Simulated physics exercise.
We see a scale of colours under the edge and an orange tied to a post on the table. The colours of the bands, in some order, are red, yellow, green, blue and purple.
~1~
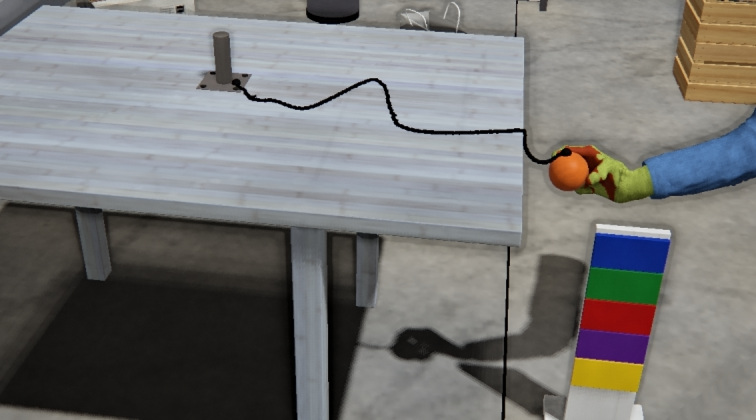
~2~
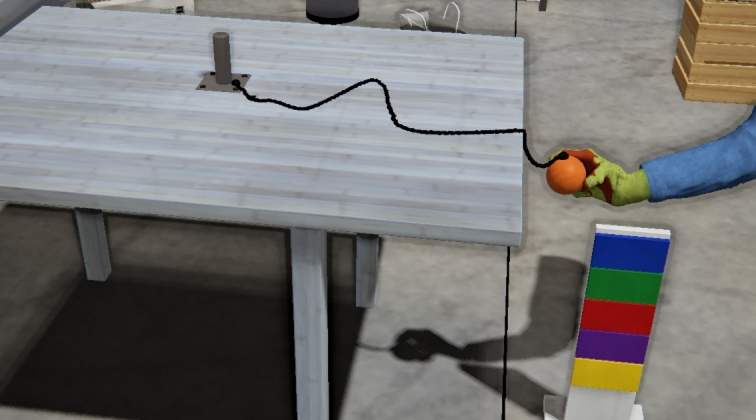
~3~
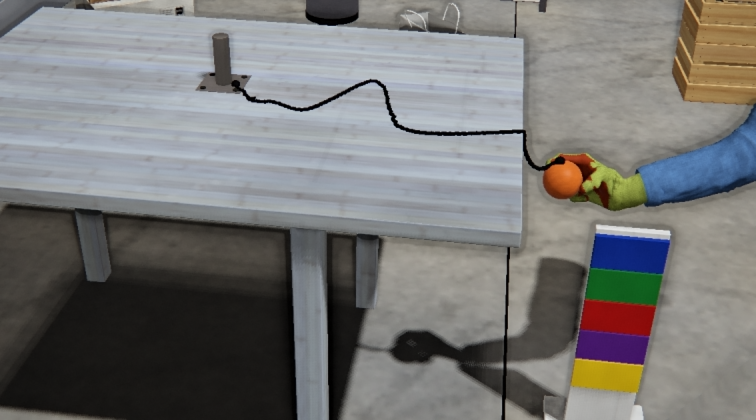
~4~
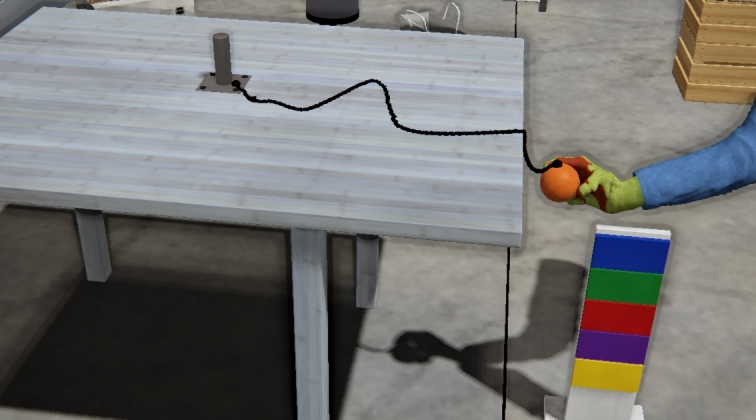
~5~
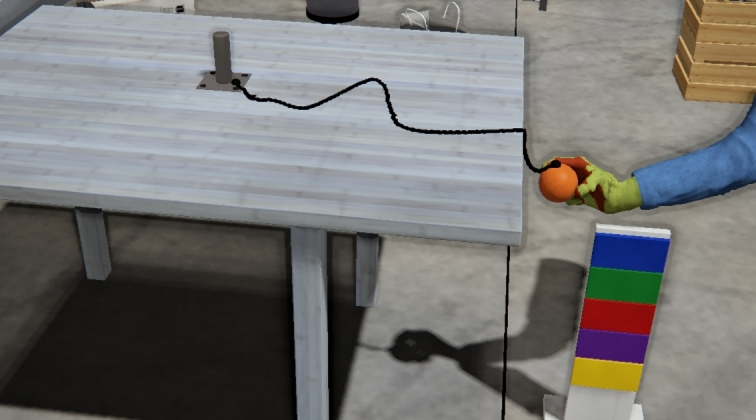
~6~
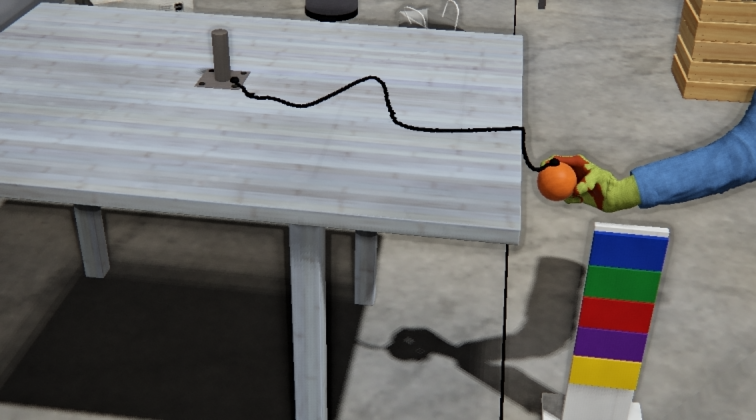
A green-gloved hand on a blue-sleeved arm holds an orange ball just off the right edge of a pale wooden table, seen from slightly above in a concrete-floored room. A slack black cord winds from the ball to a short post, above an upright board banded blue, green, red, purple and yellow at lower right. The hand eases the ball slightly left and down, then stays nearly still as the view shifts very slightly.
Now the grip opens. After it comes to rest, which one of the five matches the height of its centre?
The one that matches is purple.
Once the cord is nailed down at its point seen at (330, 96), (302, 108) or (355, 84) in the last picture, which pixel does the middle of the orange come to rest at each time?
Roughly (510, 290), (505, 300) and (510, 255), in that order.
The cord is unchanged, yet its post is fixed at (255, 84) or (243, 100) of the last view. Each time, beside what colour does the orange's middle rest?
First case: Yellow. Second case: Yellow.
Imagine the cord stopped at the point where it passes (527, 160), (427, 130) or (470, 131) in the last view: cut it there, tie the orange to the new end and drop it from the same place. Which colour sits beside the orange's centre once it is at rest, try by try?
In that order: Red; none, it hangs higher; blue.
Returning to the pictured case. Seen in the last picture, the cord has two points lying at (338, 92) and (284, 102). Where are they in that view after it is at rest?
First point (391, 102), second point (322, 92).
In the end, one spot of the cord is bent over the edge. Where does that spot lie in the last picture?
The spot located at (390, 108) in the last picture.
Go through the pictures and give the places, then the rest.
In the first picture, orange (568, 172); blue (630, 255); green (624, 287); red (618, 318); purple (612, 348); yellow (607, 376).
In the second picture, orange (566, 175); cord through (255, 97) (322, 103) (381, 84) (396, 124) (487, 132).
In the third picture, orange (562, 180).
In the fourth picture, orange (559, 183); cord through (255, 98) (322, 104) (381, 85) (396, 125) (487, 133).
In the fifth picture, orange (558, 183).
In the sixth picture, orange (557, 182); cord through (253, 94) (321, 100) (380, 82) (395, 122) (486, 130).
Early on, orange near (529, 337); level with purple.
Midway, orange near (472, 302); level with purple.
Near the end, orange near (514, 332); level with purple.
Finally, orange near (497, 328); level with purple. The purple one.
